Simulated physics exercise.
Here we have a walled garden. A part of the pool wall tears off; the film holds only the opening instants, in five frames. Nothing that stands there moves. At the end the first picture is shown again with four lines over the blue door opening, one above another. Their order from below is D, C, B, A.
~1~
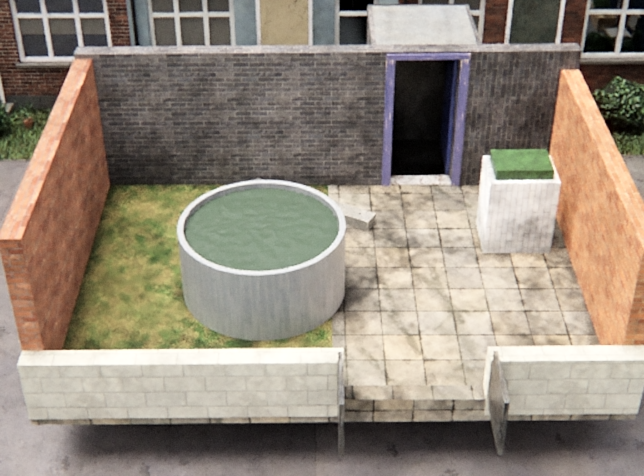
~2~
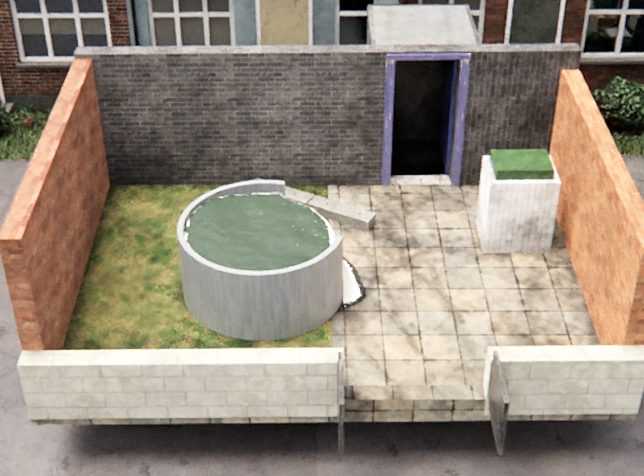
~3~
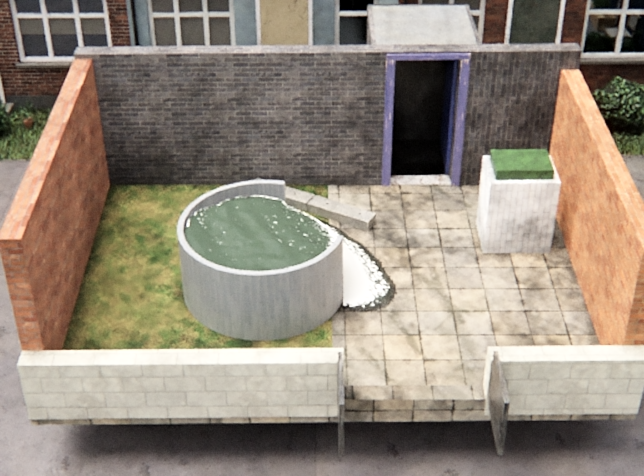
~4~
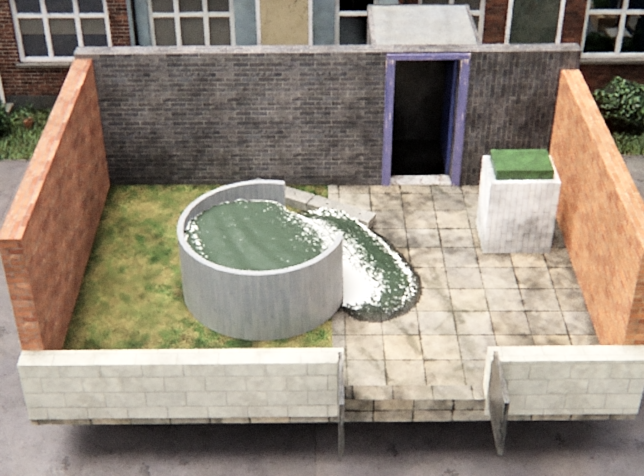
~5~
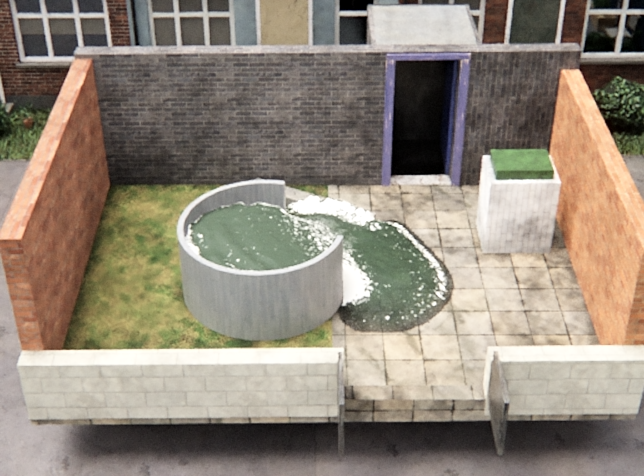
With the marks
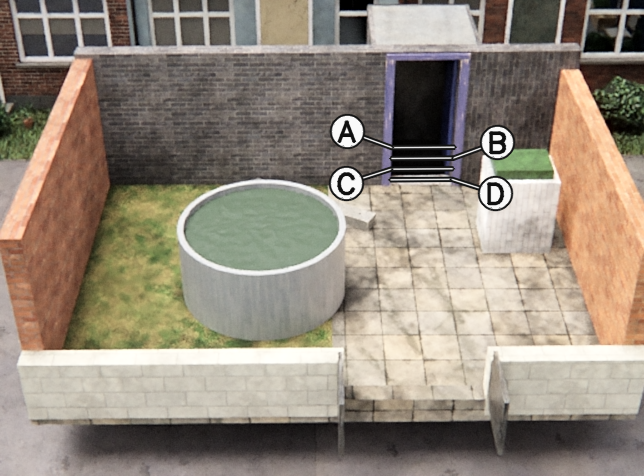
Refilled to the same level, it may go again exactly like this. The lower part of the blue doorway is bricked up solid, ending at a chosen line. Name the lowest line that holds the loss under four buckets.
C will do.
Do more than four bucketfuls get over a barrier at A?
No.
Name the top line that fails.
That is line D.
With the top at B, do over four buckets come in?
No.
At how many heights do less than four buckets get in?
Three of them.
On the marked copy, A at (423, 147); B at (422, 158); C at (421, 168); D at (421, 179); from the bottom up D, C, B, A.
With A, nothing gets over.
With B, nothing gets over.
With C, a splash gets over, under a bucket.
With D, some 20 bucketfuls get in.
